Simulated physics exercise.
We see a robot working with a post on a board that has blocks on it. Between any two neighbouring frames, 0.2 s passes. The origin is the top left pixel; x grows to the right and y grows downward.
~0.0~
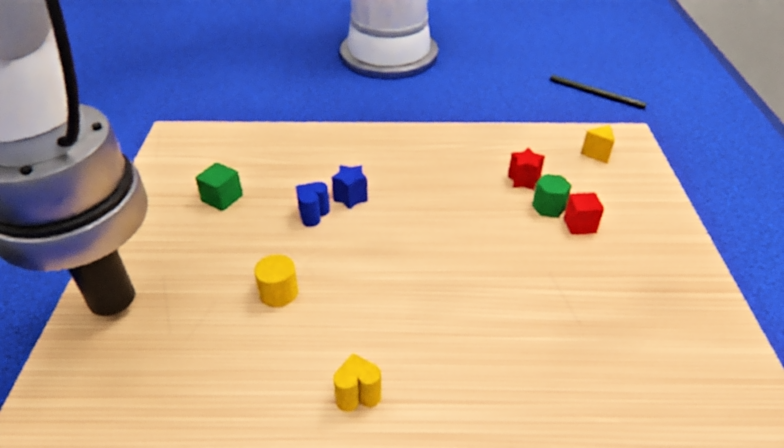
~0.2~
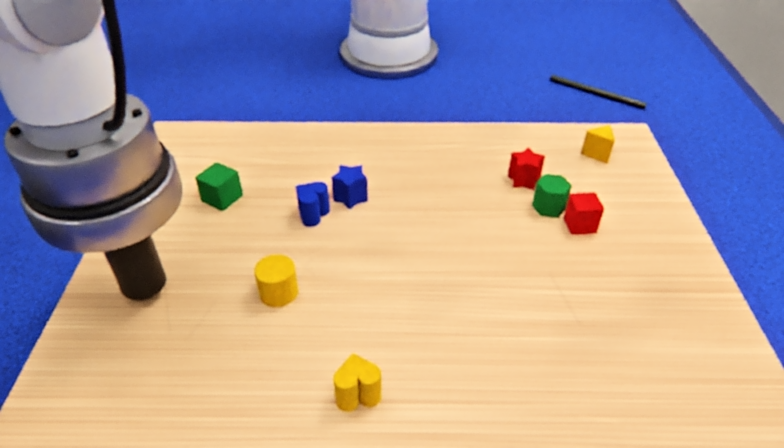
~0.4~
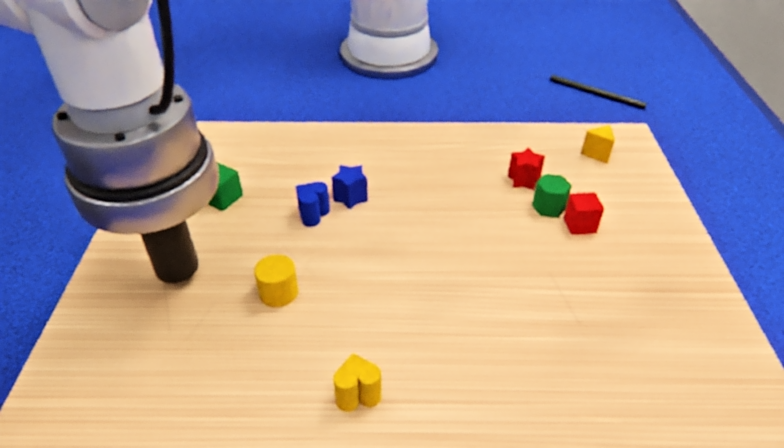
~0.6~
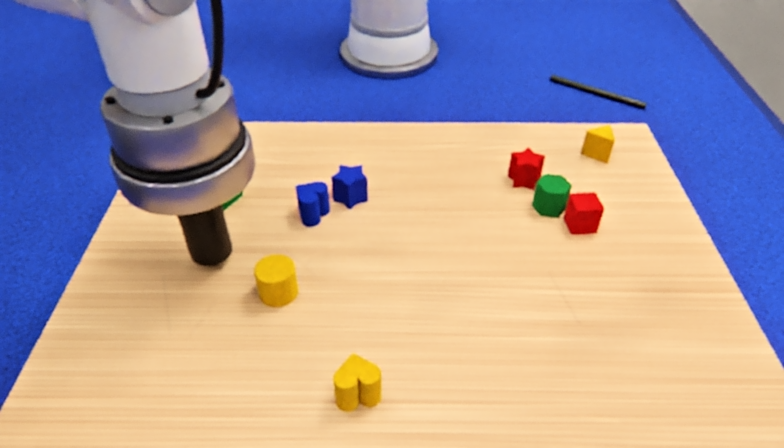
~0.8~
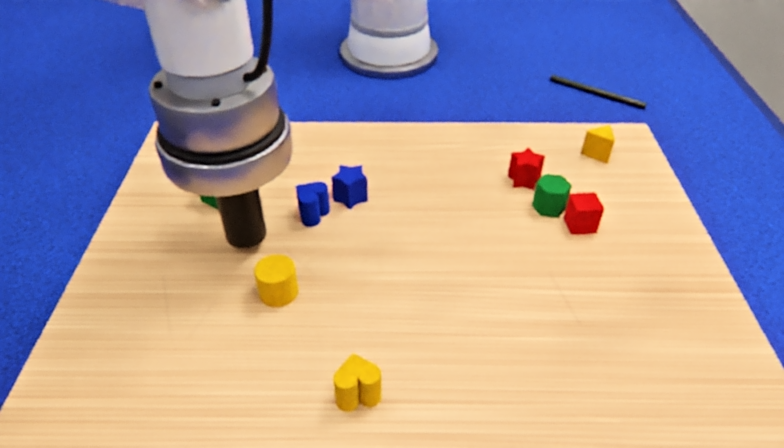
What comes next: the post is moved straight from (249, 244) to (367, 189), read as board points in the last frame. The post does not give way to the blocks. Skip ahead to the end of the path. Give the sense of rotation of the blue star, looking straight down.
The turn is clockwise.
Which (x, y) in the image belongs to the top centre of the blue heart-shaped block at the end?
Somewhere near (388, 152).
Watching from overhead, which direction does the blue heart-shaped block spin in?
It makes a counterclockwise turn.
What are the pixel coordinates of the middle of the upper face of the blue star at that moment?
It will end up at (412, 146).
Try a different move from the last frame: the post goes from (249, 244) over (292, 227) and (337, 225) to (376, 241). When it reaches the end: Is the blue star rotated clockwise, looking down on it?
In short: Yes.
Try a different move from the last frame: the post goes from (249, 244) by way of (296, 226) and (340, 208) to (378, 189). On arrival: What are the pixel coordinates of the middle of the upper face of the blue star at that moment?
Close to (401, 135).
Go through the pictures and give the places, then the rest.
Post's lower end (112, 299); yellow round block (274, 268); blue heart-shaped block (311, 191); blue star (350, 173), in the first frame.
Post (144, 284); blocks still, in the second frame.
Post (177, 268); blocks still, in the third frame.
Post (212, 252); blocks still, in the fourth frame.
Post (247, 235); yellow round block (274, 268); blue heart-shaped block (311, 191); blue star (350, 173), in the fifth frame.
The first path, step by step. One third of the way, post (291, 215); blue heart-shaped block (318, 187).
Two thirds of the way, post (330, 197); blue heart-shaped block (352, 167), turned 35° anticlockwise; blue star (376, 160), turned 45° clockwise.
At the end, post (367, 180); yellow round block still; blue heart-shaped block (388, 152), turned 30° anticlockwise; blue star (412, 146), turned 50° clockwise.
